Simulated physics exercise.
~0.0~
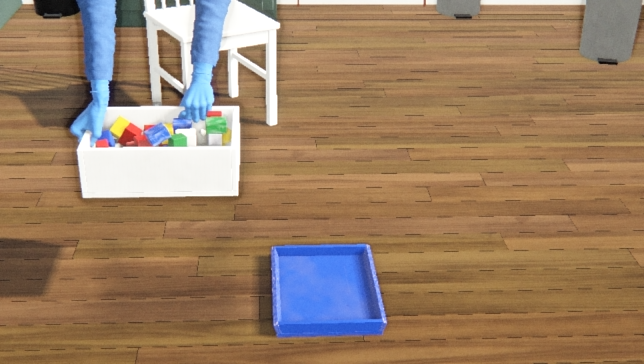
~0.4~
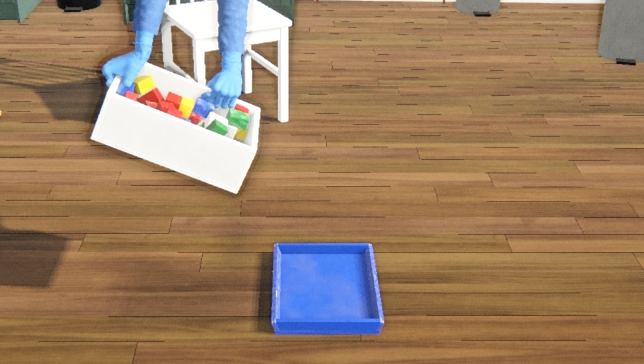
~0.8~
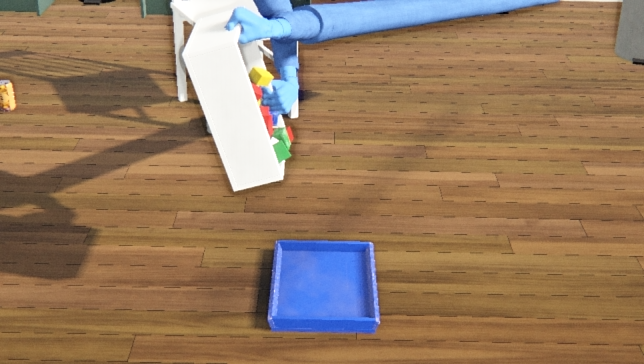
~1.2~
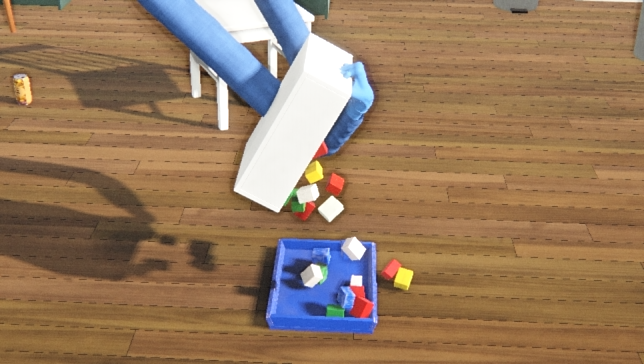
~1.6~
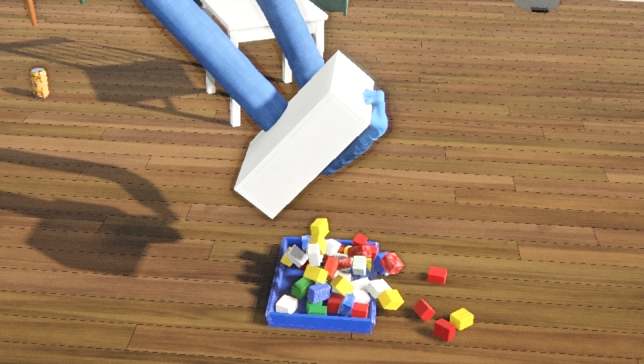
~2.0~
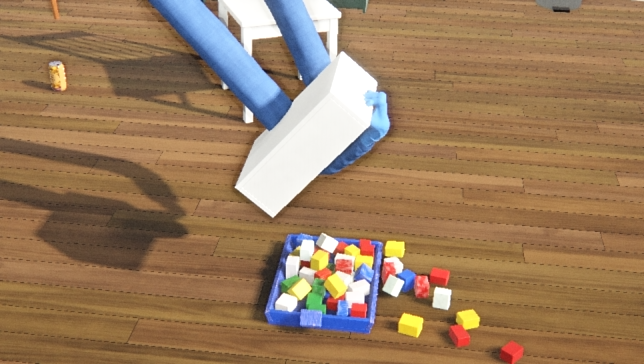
Blue-gloved hands tipping a white crate of colourful toy bricks into a blue tray, filling it while several scatter to the right.
